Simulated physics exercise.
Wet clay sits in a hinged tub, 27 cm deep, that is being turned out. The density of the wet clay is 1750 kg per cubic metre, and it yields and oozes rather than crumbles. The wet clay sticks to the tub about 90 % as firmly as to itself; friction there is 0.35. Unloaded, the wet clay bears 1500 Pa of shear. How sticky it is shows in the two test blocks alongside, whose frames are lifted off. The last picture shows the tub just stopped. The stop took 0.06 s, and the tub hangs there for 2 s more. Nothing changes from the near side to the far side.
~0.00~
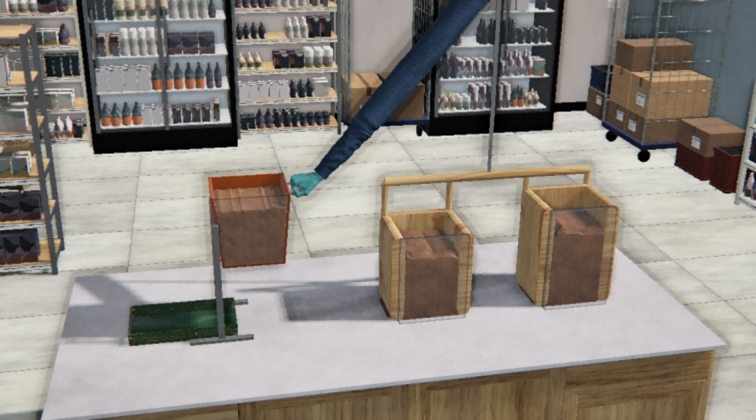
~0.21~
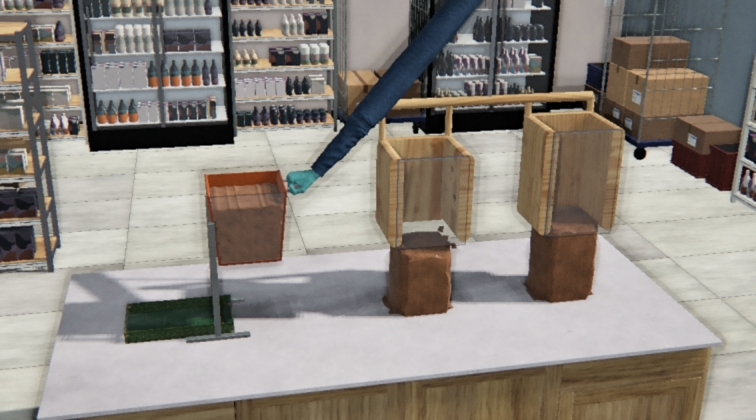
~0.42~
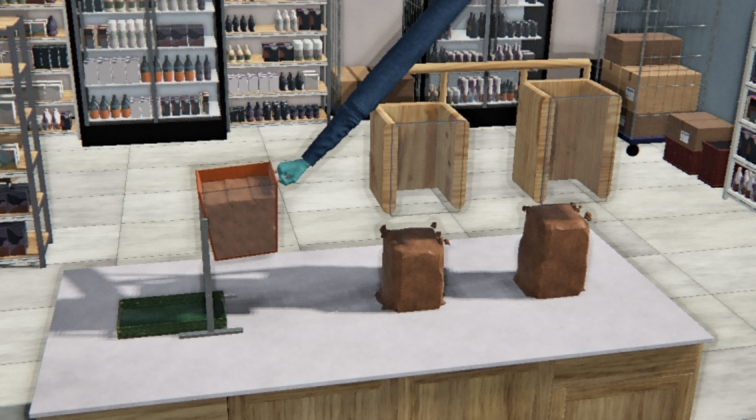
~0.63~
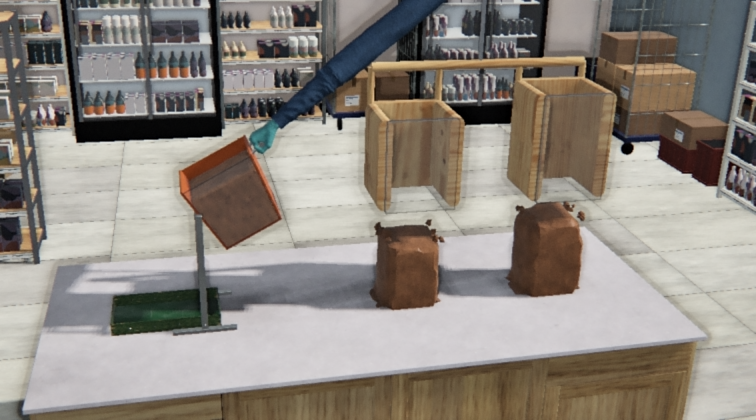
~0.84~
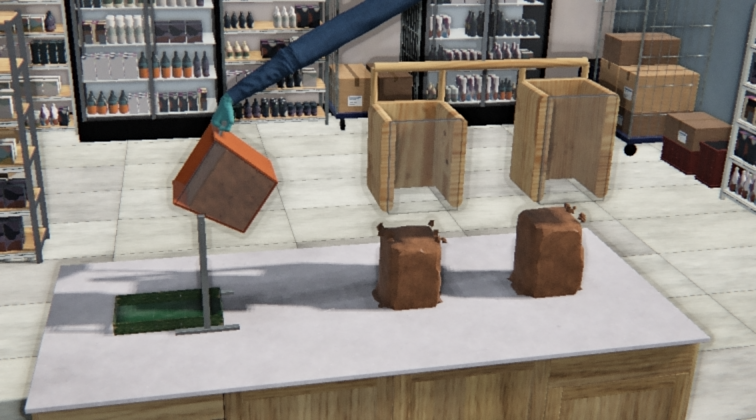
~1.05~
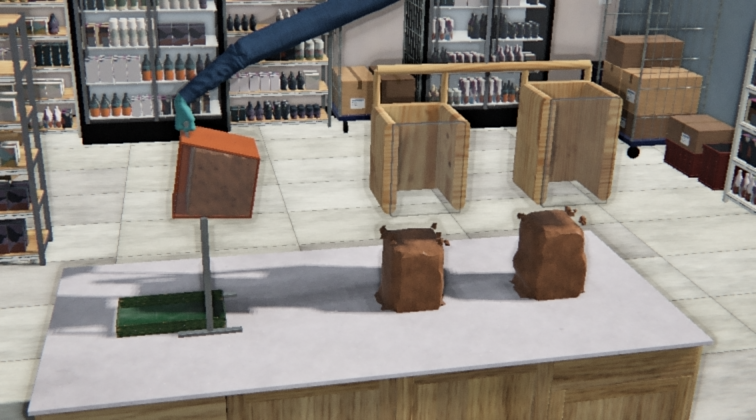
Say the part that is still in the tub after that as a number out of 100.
Close to 100 per cent.
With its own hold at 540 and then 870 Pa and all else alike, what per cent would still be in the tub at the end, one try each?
In that order: 75 %, 100 %.
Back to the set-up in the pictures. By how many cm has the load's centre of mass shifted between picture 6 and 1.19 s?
About 0 cm.
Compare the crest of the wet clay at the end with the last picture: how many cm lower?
Roughly 0 cm.
After 1.19 s, the tub is at 81 degrees and holds 100 %.
After 1.36 s, the tub is at 81 degrees and holds 100 %.
After 1.53 s, the tub is at 81 degrees and holds 100 %.
After 1.70 s, the tub is at 81 degrees and holds 100 %.
After 3.05 s, at the end, the tub is at 81 degrees and holds 100 %.
